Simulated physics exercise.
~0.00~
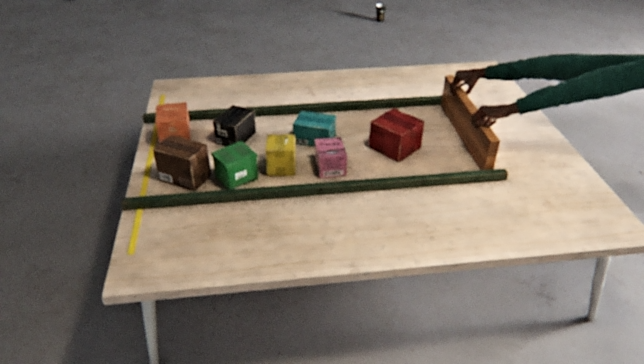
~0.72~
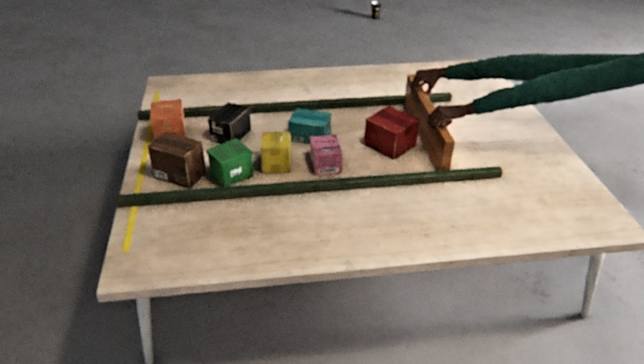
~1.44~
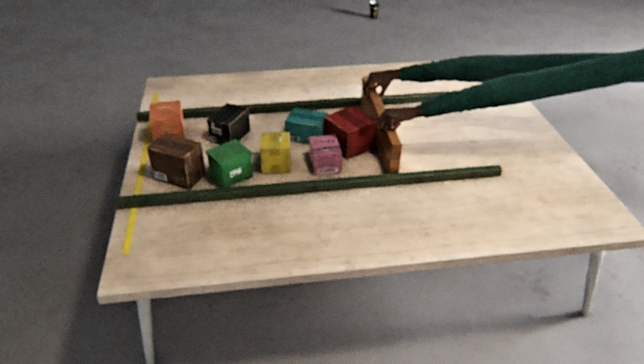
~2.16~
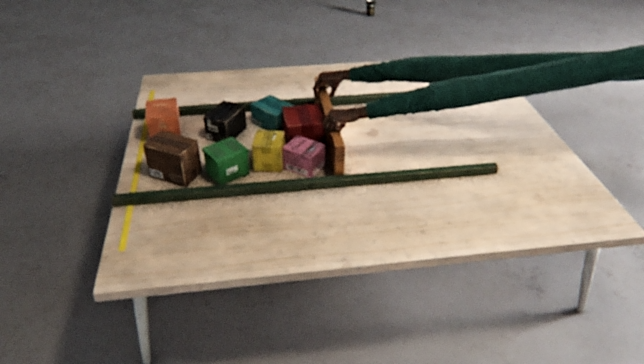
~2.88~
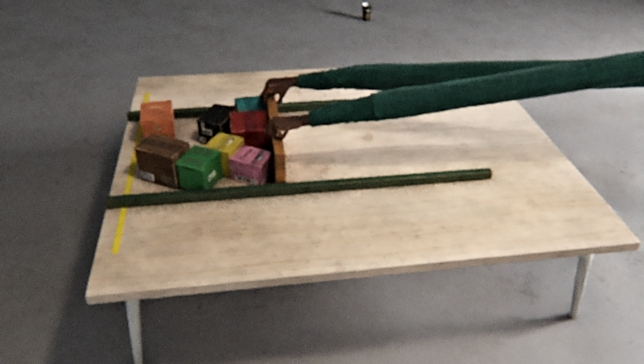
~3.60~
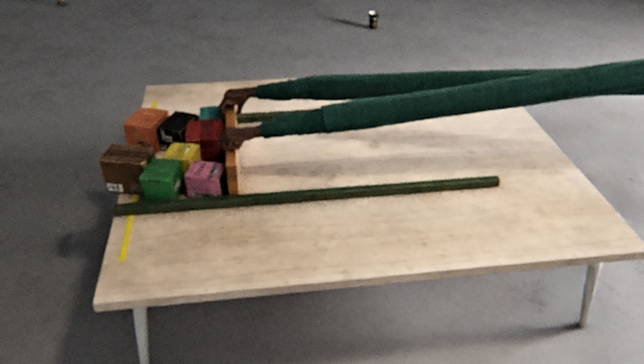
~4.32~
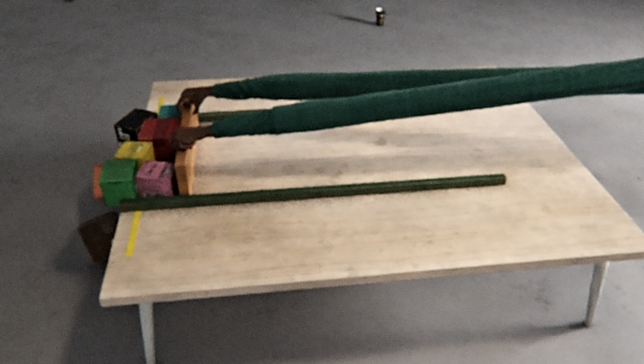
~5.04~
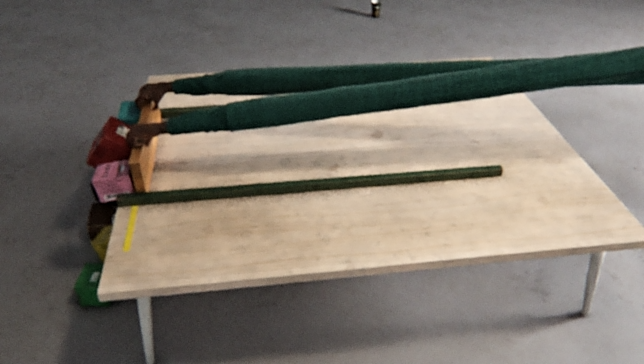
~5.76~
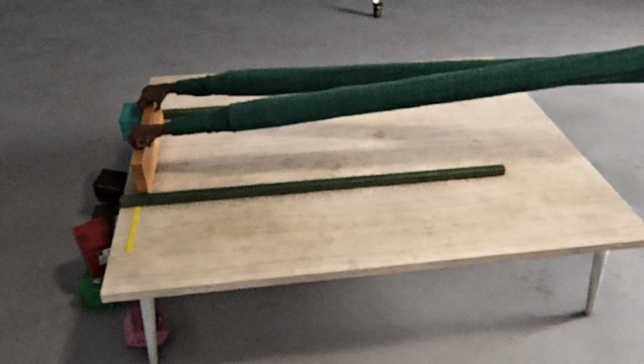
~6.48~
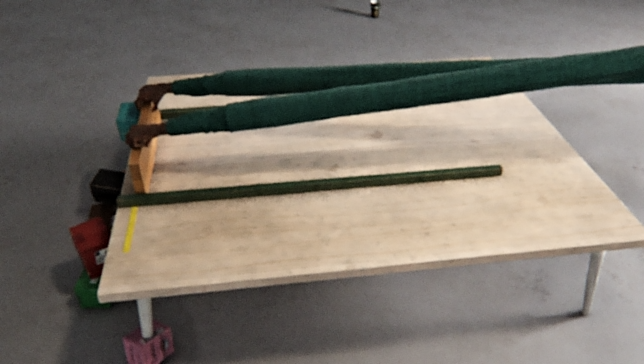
An upright wooden plank, held by two hands in green sleeves, slides left across a pale table between two dark green rails toward a scattered group of colourful boxes. It meets the red box first, then gathers the pink, turquoise and yellow ones into a tight cluster. The whole pack shifts toward the yellow tape and begins crowding over the left edge. The brown box tips off, and others tumble after it as the plank reaches the tape and stops. Most of the boxes end up below the deck, while the turquoise one stays up at the edge beside the plank.
